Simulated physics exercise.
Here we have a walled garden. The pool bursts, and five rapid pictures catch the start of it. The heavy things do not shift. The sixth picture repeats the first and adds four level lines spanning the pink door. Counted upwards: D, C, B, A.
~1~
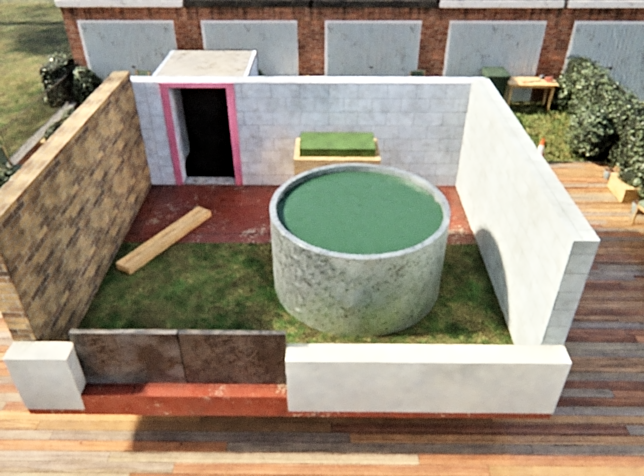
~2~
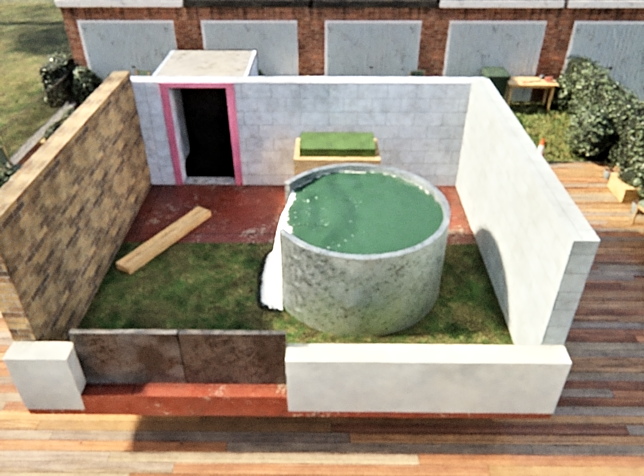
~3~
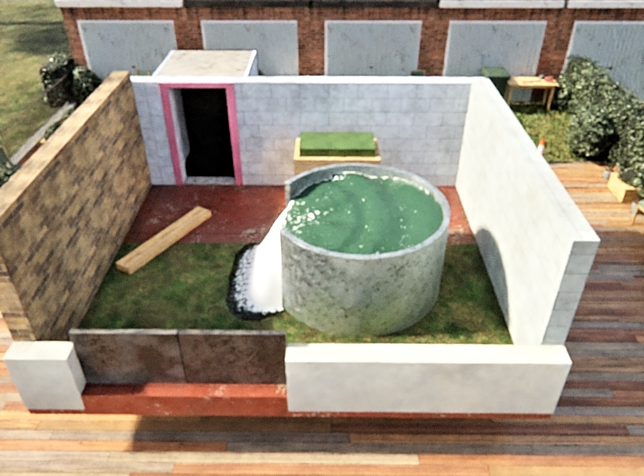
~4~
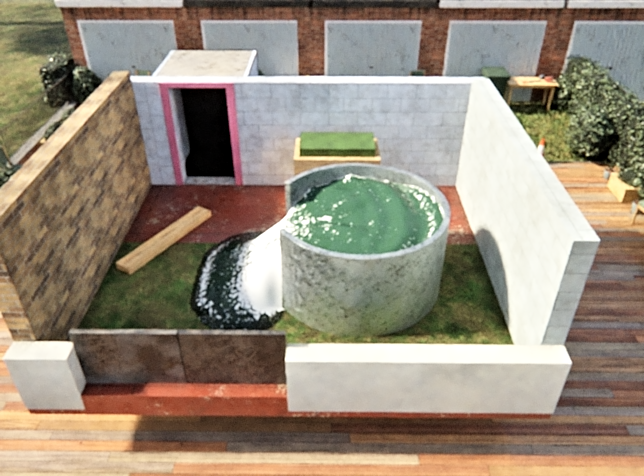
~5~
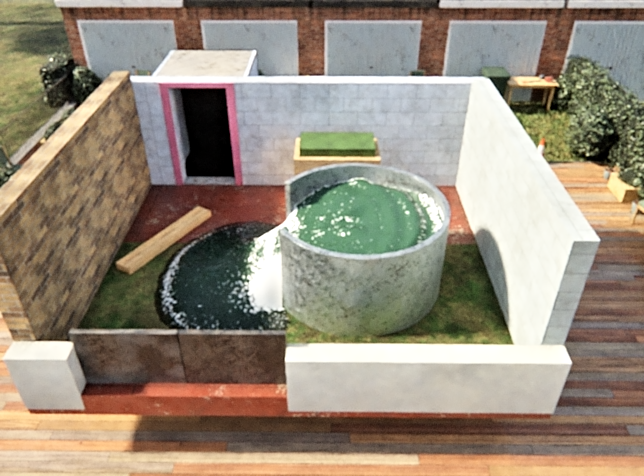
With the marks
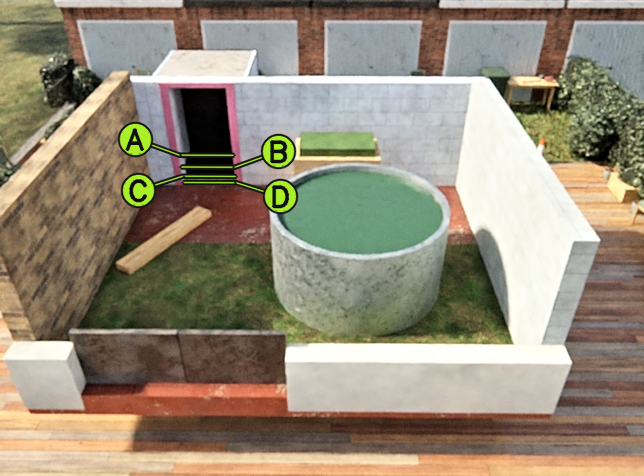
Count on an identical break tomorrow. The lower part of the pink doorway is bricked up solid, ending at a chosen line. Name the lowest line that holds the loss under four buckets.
The limit is B.
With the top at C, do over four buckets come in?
Yes, it does.
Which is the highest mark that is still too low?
That is mark C.
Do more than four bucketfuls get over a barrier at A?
No, that is safe.
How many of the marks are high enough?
Two.
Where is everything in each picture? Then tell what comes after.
The first picture shows water in the pool at rest, its middle at (359, 210); foot of the pink doorway at (210, 185); shut gate at (180, 339).
In the second picture, 2 % of the ground under water, visible out to (269, 255).
In the third picture, 5 % of the ground under water, visible out to (254, 245).
In the fourth picture, 11 % of the ground under water, visible out to (235, 238).
In the fifth picture, 19 % of the ground under water, visible out to (174, 260).
In lime, A at (206, 155); B at (208, 167); C at (209, 176); D at (210, 182); from the bottom up D, C, B, A.
With A, nothing gets over.
With B, a splash gets over, under a bucket.
With C, about 14 bucketfuls get in.
With D, dozens of bucketfuls pour in.
